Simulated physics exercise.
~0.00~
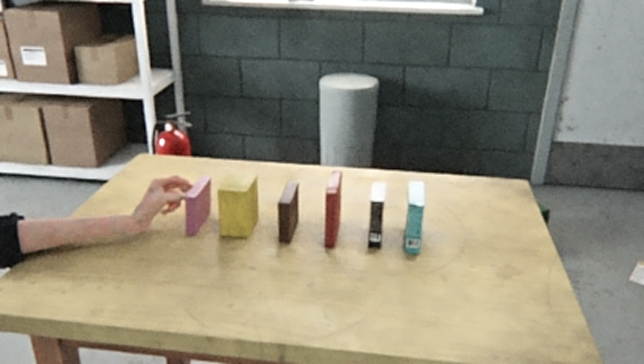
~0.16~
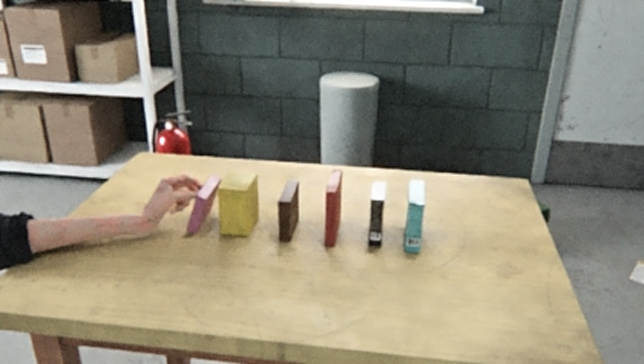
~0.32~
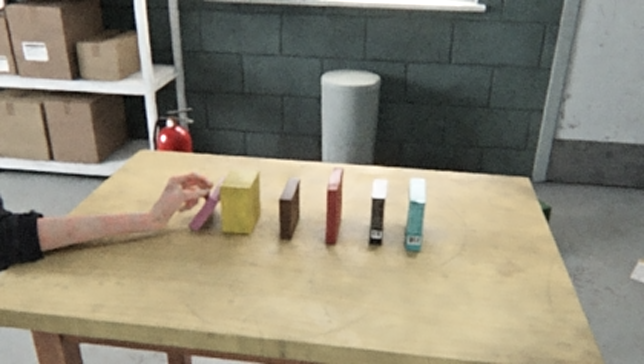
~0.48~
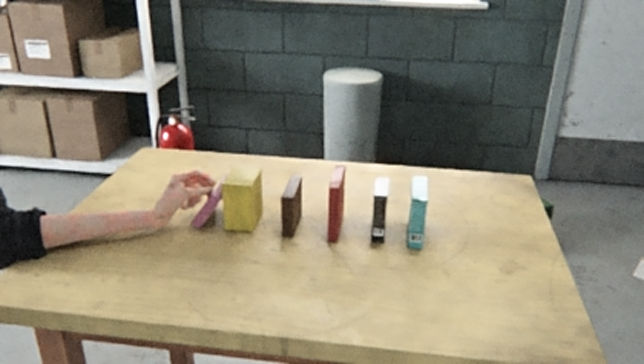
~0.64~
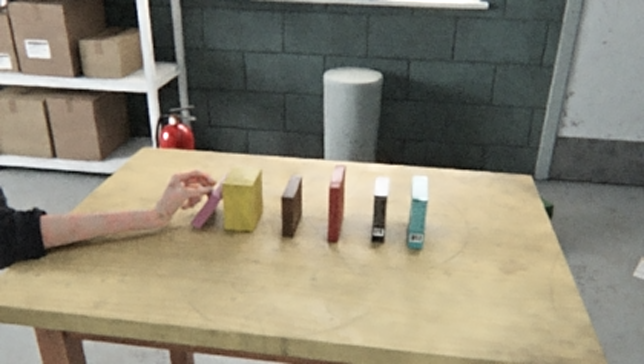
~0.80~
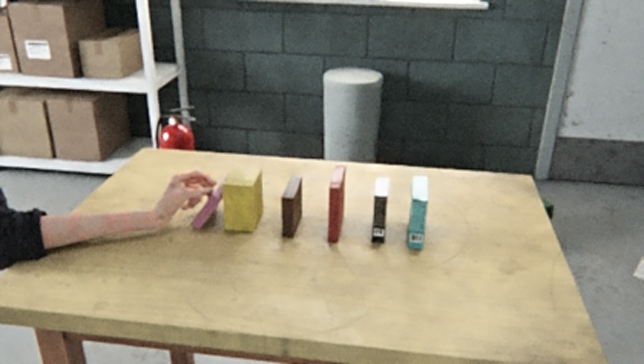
A hand tips the pink board right toward the yellow block, and the others stay upright.
